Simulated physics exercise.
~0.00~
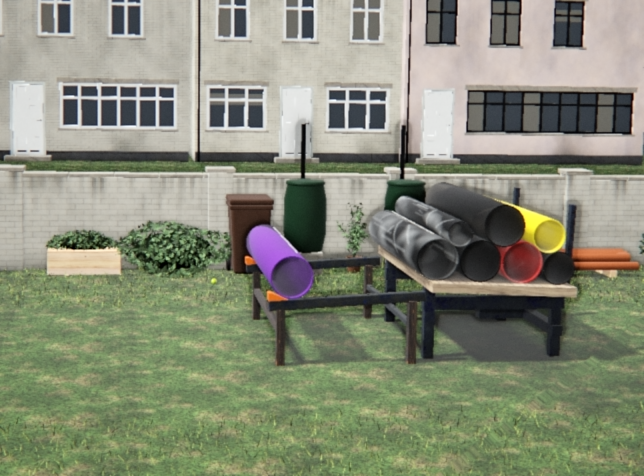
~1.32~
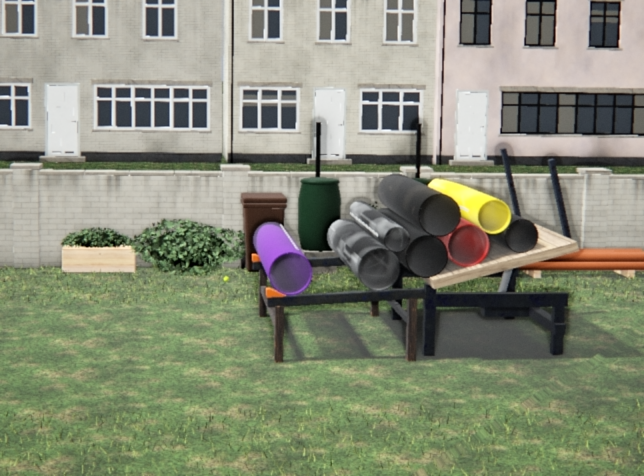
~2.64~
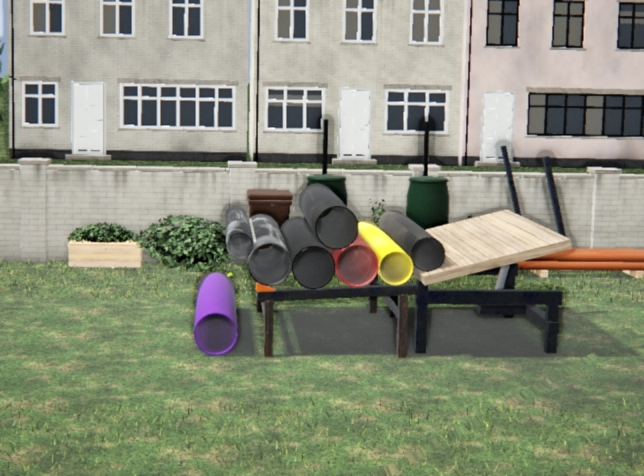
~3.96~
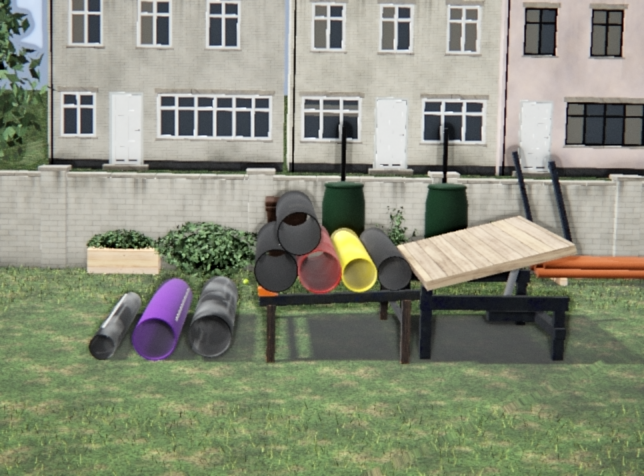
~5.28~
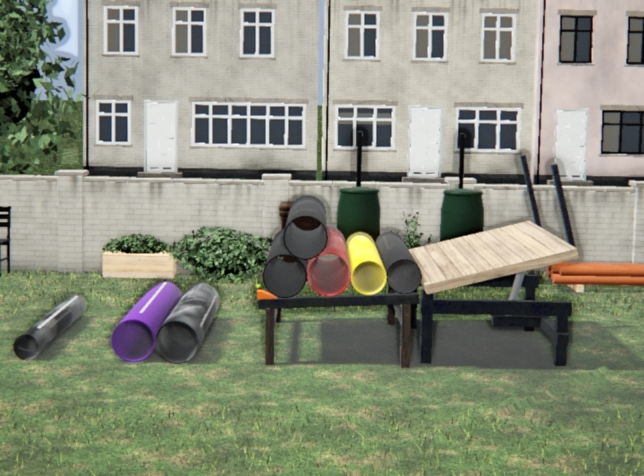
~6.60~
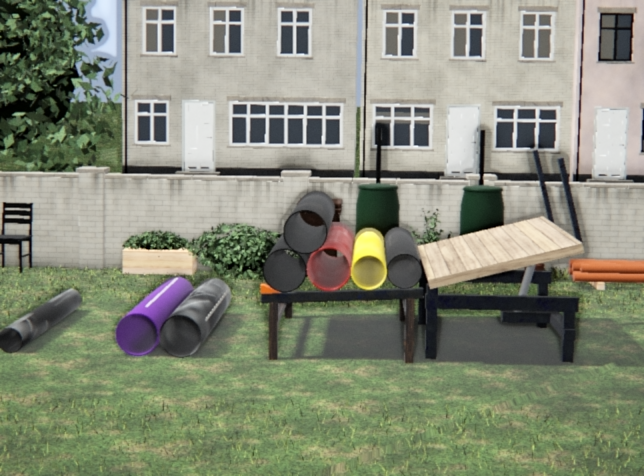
Wooden deck tipping left and rolling pipes onto a rack, three dropping to the grass, yellow and red staying on the rack.
